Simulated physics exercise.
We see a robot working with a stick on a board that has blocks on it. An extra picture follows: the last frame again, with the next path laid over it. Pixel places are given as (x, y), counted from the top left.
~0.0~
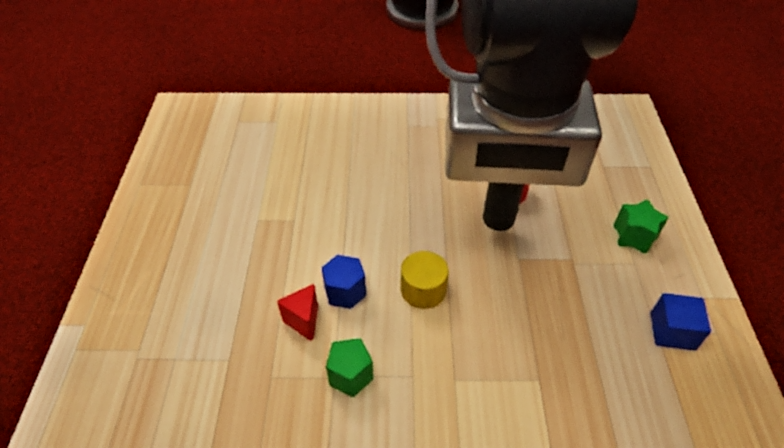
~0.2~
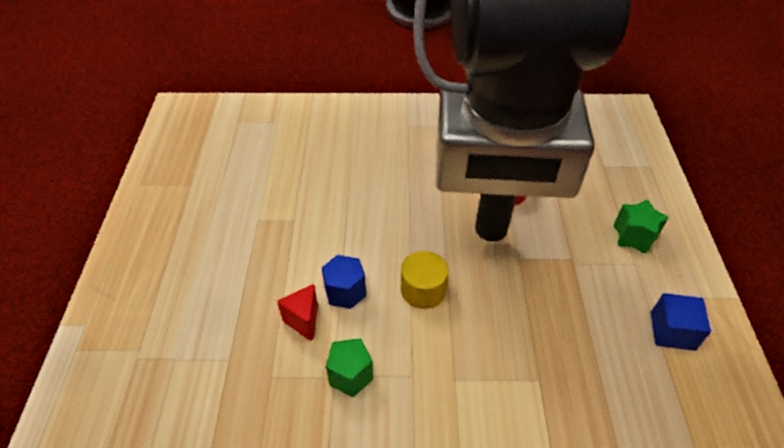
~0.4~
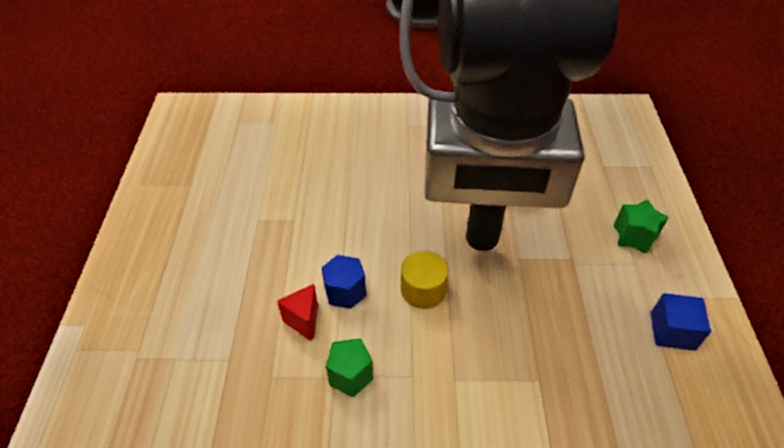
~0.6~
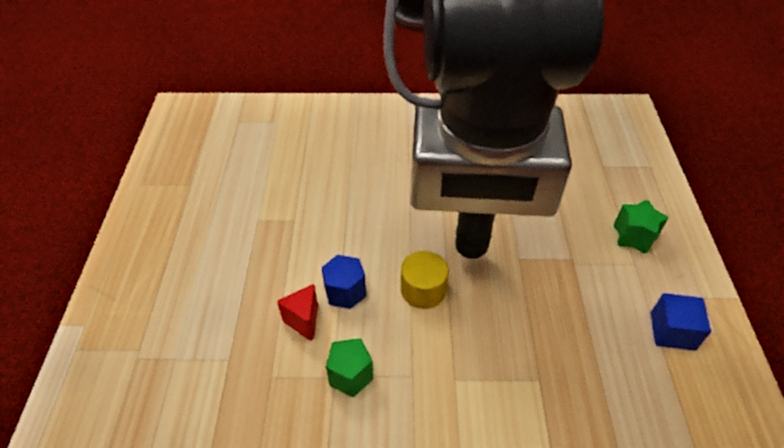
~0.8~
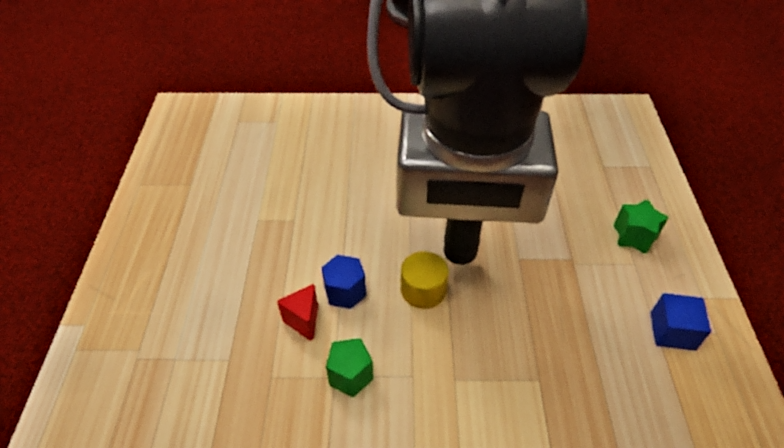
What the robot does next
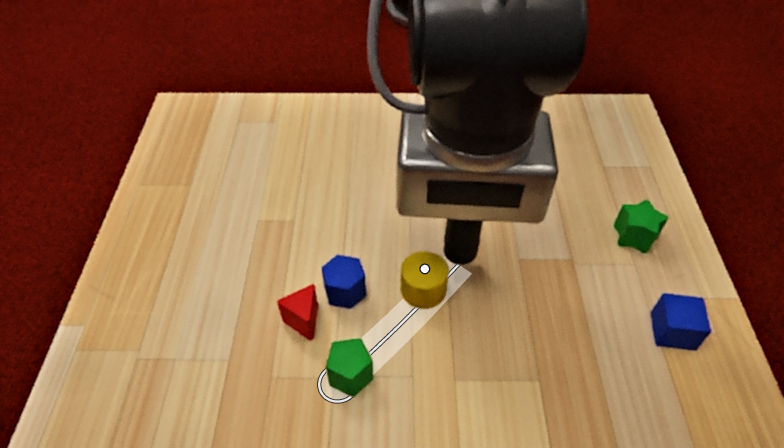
A robot arm moves its stick down and left toward the yellow disc, pushing nothing.
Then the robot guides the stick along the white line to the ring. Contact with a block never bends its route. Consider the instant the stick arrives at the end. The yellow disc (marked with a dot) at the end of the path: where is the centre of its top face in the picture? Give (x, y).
If I read the scene right, the answer is (318, 325).
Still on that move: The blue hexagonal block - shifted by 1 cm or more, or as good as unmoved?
By the last moment, the blue hexagonal block will still be in its place.
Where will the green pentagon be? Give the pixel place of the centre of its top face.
Final place: (318, 402).
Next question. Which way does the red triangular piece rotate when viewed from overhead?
Its spin: Clockwise.
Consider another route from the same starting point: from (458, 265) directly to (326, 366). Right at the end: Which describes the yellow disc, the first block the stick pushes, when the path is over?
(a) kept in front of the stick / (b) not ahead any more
a.
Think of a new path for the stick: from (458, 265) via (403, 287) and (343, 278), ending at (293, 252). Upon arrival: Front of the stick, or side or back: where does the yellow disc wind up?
It is gone from the front.
The line goes straight from (458, 265) to (339, 383); the dot is on the yellow disc.
The first path, step by step. One third of the way, stick (424, 289); yellow disc (385, 295).
Two thirds of the way, stick (383, 330); yellow disc (339, 314).
At the end, stick (337, 372); red triangular piece (293, 298), turned 25° clockwise; blue hexagonal block unmoved; green pentagon (318, 402), turned 35° anticlockwise; yellow disc (318, 325).
